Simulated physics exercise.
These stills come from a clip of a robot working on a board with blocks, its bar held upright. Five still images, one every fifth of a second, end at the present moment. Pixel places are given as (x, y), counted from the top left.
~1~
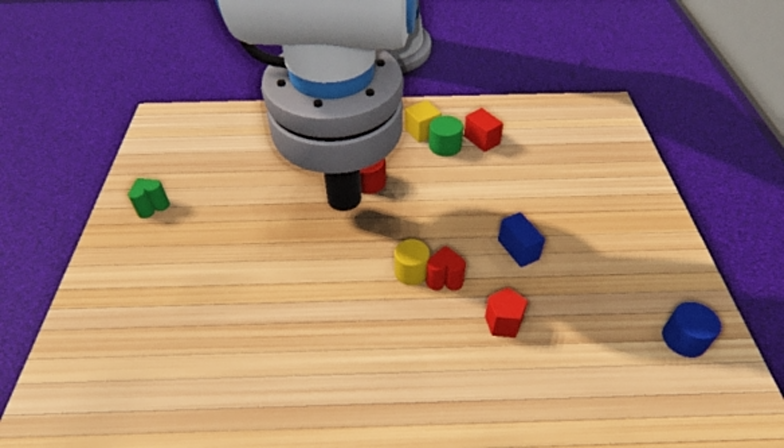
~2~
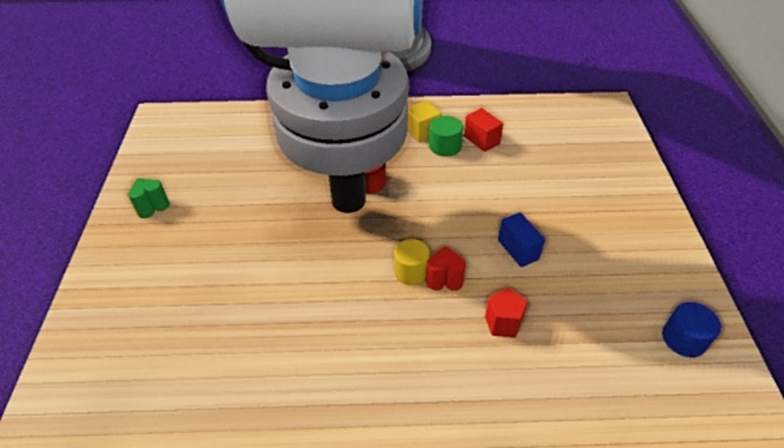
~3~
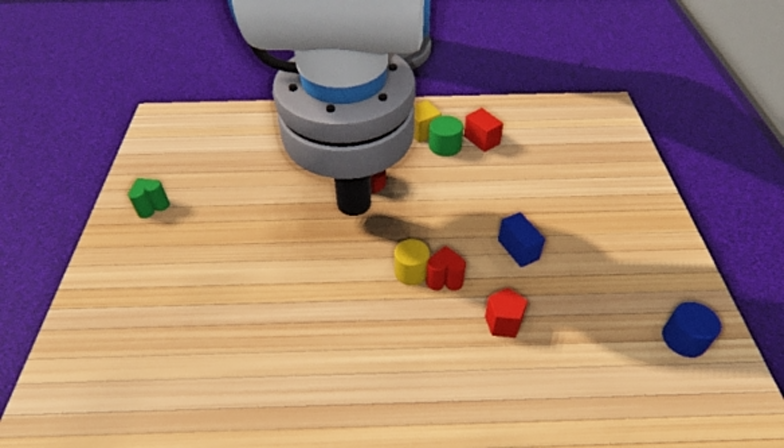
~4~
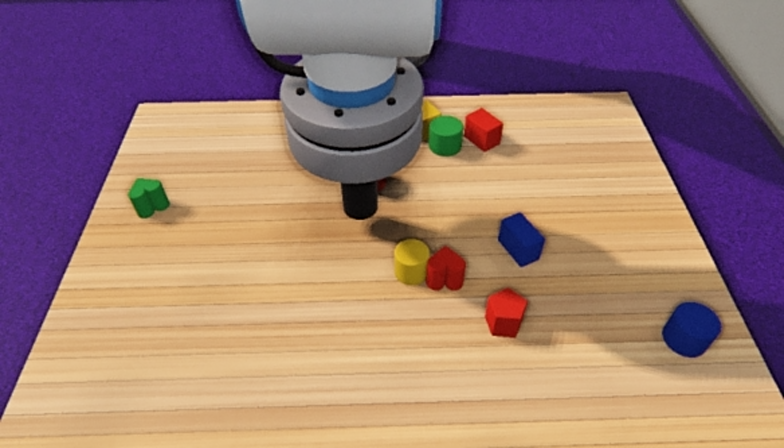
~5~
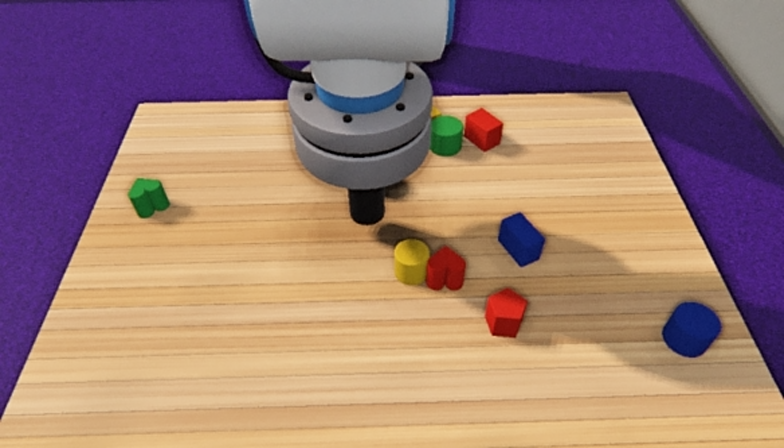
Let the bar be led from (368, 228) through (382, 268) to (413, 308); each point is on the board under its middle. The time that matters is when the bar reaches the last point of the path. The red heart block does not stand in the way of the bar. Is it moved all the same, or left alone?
The block in question is displaced by the end.
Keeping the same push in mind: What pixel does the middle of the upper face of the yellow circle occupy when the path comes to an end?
It is going to be at (452, 285).
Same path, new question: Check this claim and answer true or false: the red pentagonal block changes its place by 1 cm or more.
The claim does not hold.
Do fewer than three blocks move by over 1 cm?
Answer: Yes.
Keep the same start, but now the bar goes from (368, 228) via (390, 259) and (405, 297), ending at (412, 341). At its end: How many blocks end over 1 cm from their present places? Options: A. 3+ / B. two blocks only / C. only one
B - two blocks only.
What follows on the original path. One third of the way, bar (376, 240); nothing pushed yet.
Two thirds of the way, bar (389, 268); yellow circle (426, 267); red heart block (460, 264), turned 35° anticlockwise.
At the end, bar (413, 294); red circle unmoved; yellow circle (452, 285); red heart block (474, 267), turned 80° anticlockwise; red pentagonal block unmoved.
